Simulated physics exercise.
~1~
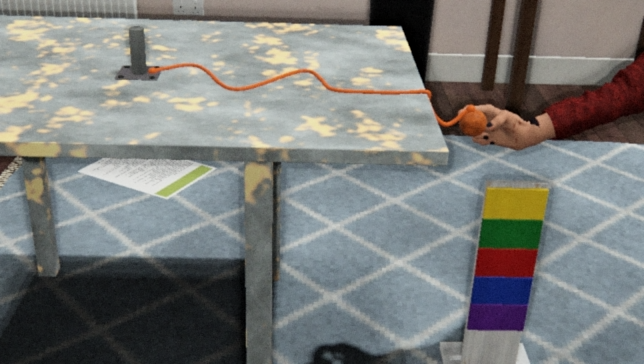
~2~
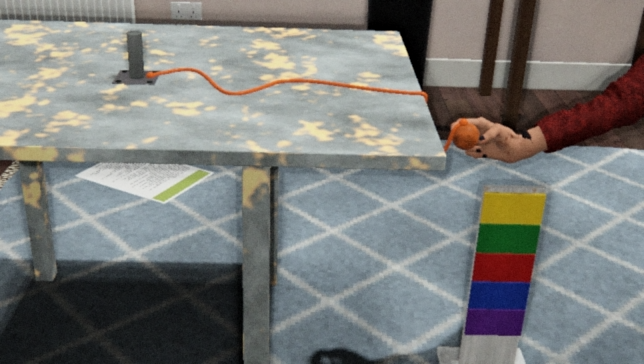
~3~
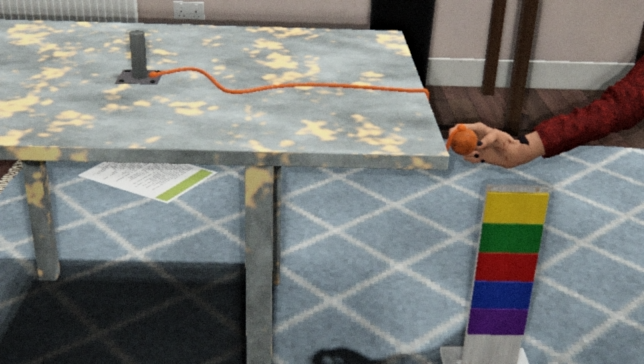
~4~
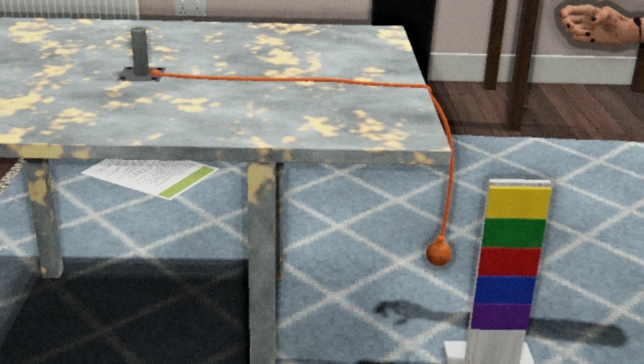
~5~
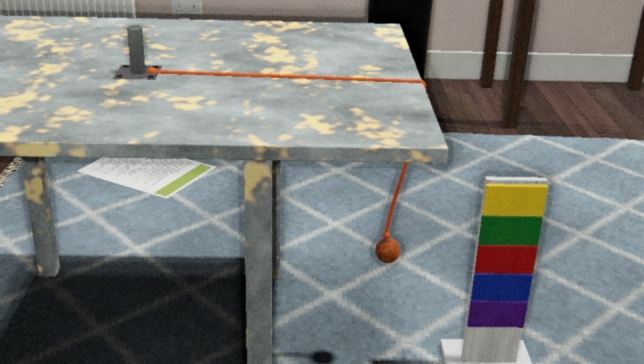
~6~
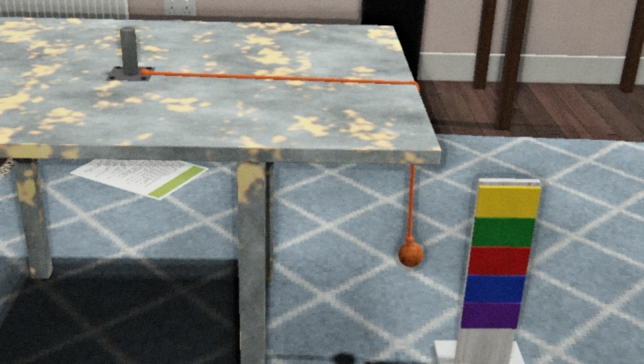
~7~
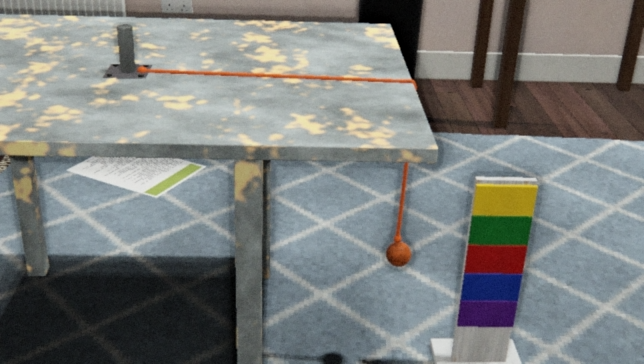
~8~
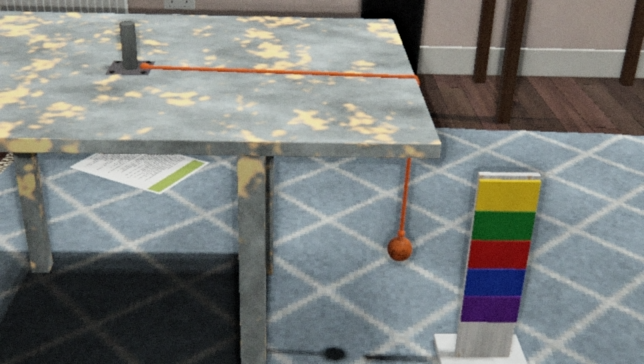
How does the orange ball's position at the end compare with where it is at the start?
At the start the ball is held in a hand just off the right edge of the table, near the height of the tabletop. By the end it hangs from the cord below the tabletop, lower and a little further left, level with the red band.
